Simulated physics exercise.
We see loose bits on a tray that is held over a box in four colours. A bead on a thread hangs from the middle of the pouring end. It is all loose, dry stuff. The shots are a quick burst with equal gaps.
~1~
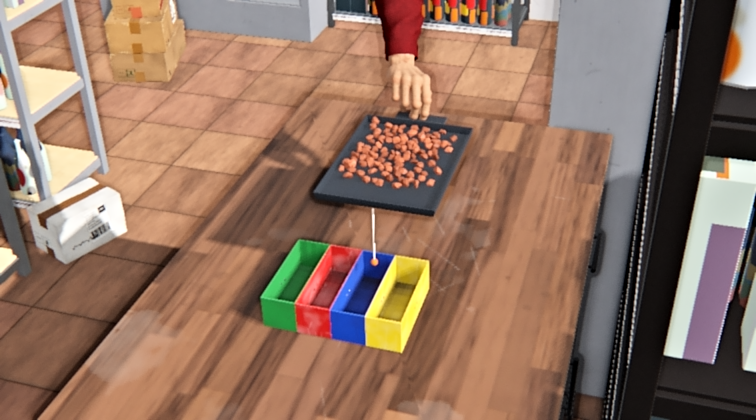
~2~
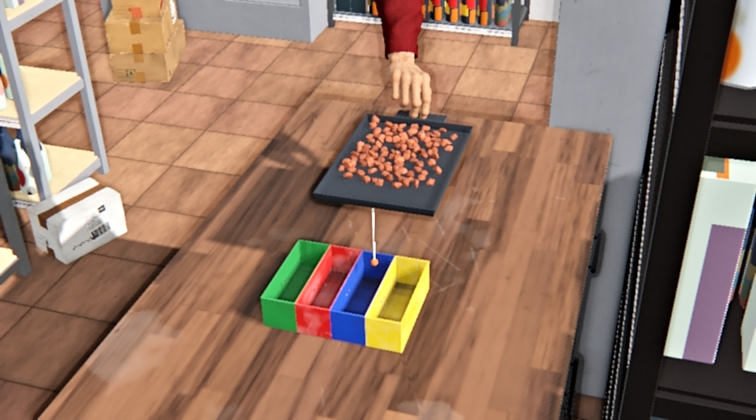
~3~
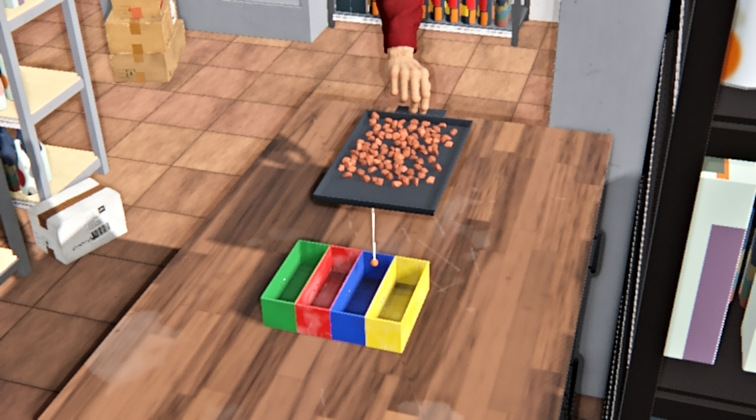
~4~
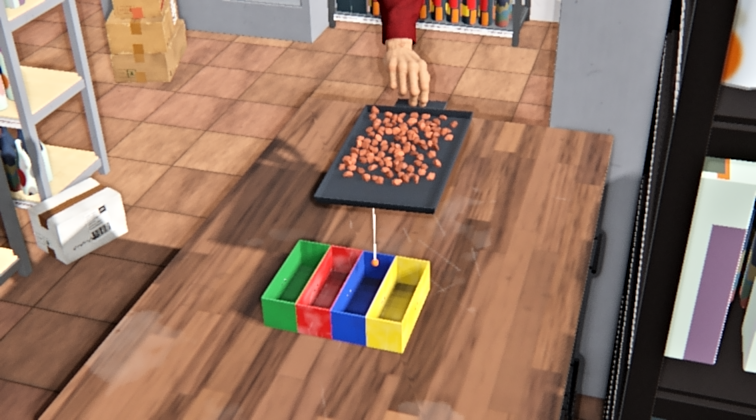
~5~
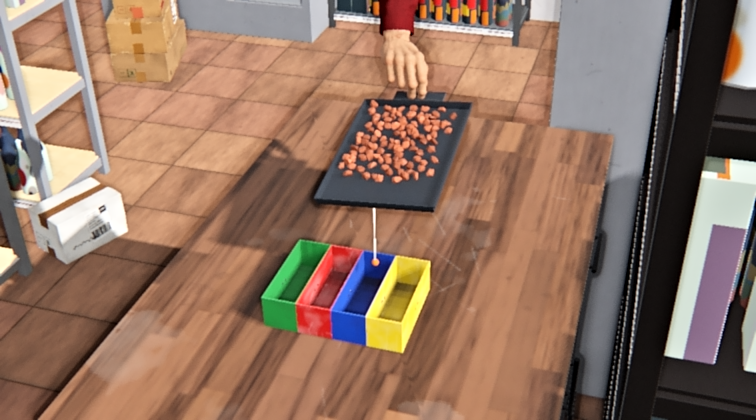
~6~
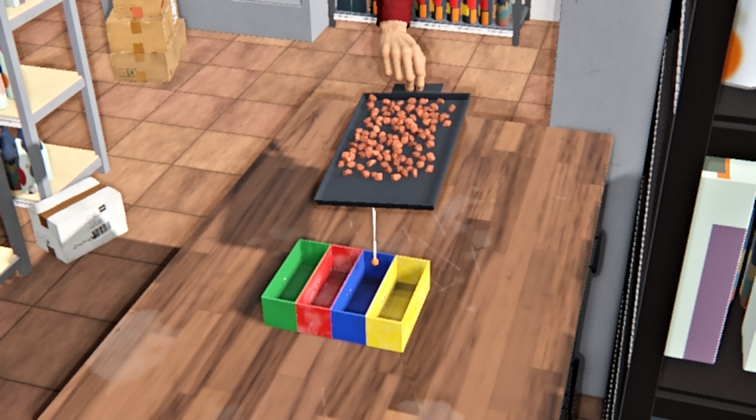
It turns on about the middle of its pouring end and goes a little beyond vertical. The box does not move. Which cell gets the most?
The red one ends fullest.
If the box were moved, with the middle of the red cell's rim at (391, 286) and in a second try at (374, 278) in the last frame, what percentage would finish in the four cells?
Near 20 % and 50 %.
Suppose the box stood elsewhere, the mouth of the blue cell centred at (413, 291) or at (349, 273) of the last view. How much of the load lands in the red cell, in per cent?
About 0 and 60 per cent.
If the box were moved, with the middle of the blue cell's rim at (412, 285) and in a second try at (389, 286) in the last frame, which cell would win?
First that green cell, then the green one.
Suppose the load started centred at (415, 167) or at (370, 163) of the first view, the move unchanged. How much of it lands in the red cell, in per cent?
First some 60, then 60 per cent.
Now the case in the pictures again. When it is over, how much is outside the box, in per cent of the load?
Some 0 per cent.
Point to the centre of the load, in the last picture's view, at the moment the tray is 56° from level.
Close to (339, 187).
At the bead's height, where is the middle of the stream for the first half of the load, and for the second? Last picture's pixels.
Around (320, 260) and then (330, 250).
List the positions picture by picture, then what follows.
In the first frame, corners of the pouring end (316, 191) and (433, 209), level; middle of the load (398, 154), bits of crushed brick; bead on its thread (374, 262); green cell (279, 312); red cell (313, 318); blue cell (348, 325); yellow cell (384, 332).
In the second frame, corners of the pouring end (316, 192) and (433, 209), level; middle of the load (398, 153).
In the third frame, corners of the pouring end (316, 193) and (433, 208), tipped barely, lowest at the left corner; middle of the load (397, 151).
In the fourth frame, corners of the pouring end (316, 195) and (433, 207), tipped a little, lowest at the left corner; middle of the load (398, 147).
In the fifth frame, corners of the pouring end (316, 197) and (433, 205), tipped a little, lowest at the left corner; middle of the load (397, 142).
In the sixth frame, corners of the pouring end (316, 198) and (432, 204), tipped clearly, lowest at the left corner; middle of the load (395, 138); green cell (280, 311); red cell (314, 318); blue cell (349, 325); yellow cell (384, 331).
Just after the last frame, tray tipped steeply; almost all on the tray; just a few falling or outside the box.
A moment on, tray tipped right over; roughly a third on the tray; roughly a quarter in the red cell; roughly a quarter in the green cell; just a few in the blue cell; just a few in the yellow cell; about a tenth falling or outside the box.
Further on, tray tipped past a quarter turn; roughly half in the red cell; roughly a third in the green cell; about a tenth in the blue cell; just a few in the yellow cell.
When it is over, tray tipped past a quarter turn; roughly half in the red cell; roughly a third in the green cell; about a tenth in the blue cell; just a few in the yellow cell.
